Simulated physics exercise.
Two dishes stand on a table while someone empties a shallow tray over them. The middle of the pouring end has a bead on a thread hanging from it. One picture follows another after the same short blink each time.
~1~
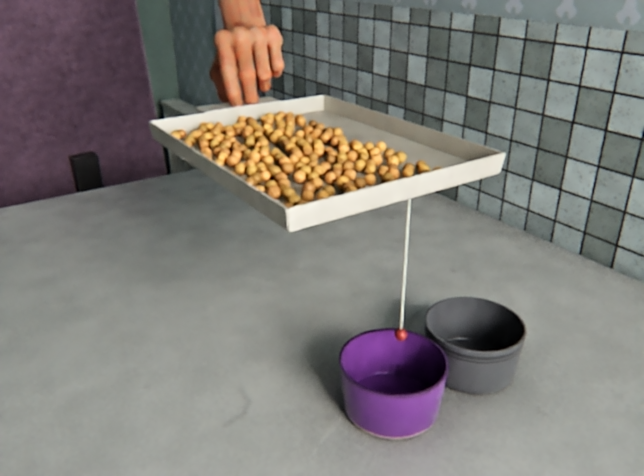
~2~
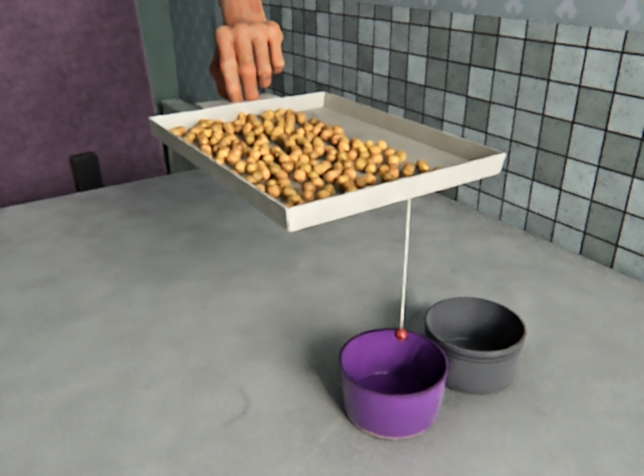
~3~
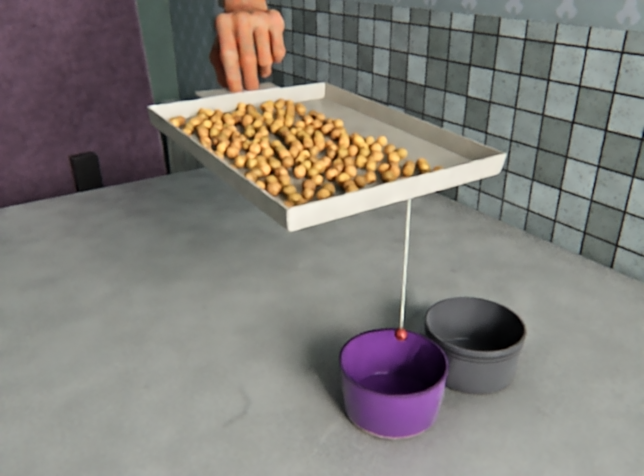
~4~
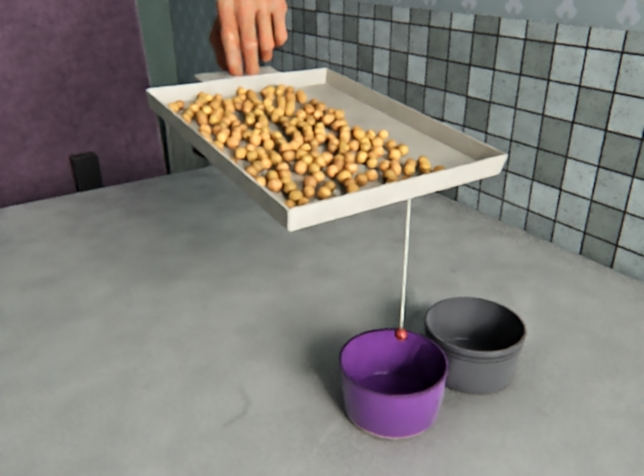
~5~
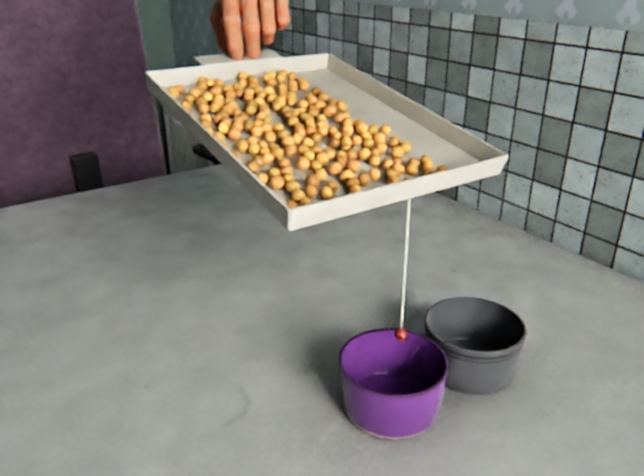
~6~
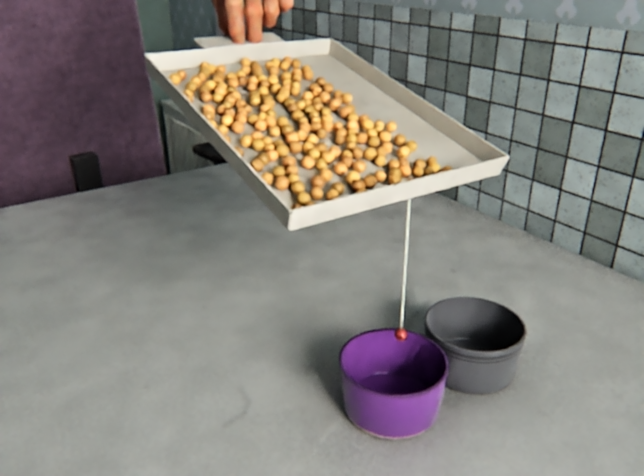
A hand raised the far end of a shallow white tray above a purple dish and a gray one, gradually tilting it, and the small round tan pieces on it began shifting slightly.
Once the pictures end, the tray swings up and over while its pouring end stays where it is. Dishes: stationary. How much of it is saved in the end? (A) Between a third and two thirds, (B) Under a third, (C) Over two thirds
B, under a third.
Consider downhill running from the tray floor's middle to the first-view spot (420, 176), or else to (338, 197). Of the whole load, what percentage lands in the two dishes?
I'd expect around 60 in a hundred first and around 0 in a hundred second.
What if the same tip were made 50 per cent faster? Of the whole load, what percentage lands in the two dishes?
It would be some 10 in a hundred.
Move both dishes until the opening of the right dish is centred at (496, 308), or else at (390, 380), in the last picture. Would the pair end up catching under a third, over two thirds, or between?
The two tries give, in order: Under a third; below one third.
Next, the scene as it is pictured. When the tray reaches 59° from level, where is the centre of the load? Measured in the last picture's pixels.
Roughly at (388, 147).
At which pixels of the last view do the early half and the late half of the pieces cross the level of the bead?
I'd place the first part at (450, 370) and the rest at (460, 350).
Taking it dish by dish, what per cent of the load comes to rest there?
For the left dish 0 per cent, for the right dish 10.
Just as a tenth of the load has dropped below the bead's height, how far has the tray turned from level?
It is at around 85 degrees by then.
Just after the last frame, tray tipped steeply; almost all on the tray; just a few outside both; just a few in the air.
A moment on, tray tipped right over; roughly a quarter on the tray; just a few in the left dish; just a few in the right dish; roughly a third outside both; roughly a third in the air.
Further on, tray tipped past a quarter turn; about a tenth in the left dish; about a tenth in the right dish; the larger part outside both.
When it is over, tray tipped past a quarter turn; about a tenth in the left dish; about a tenth in the right dish; the larger part outside both.
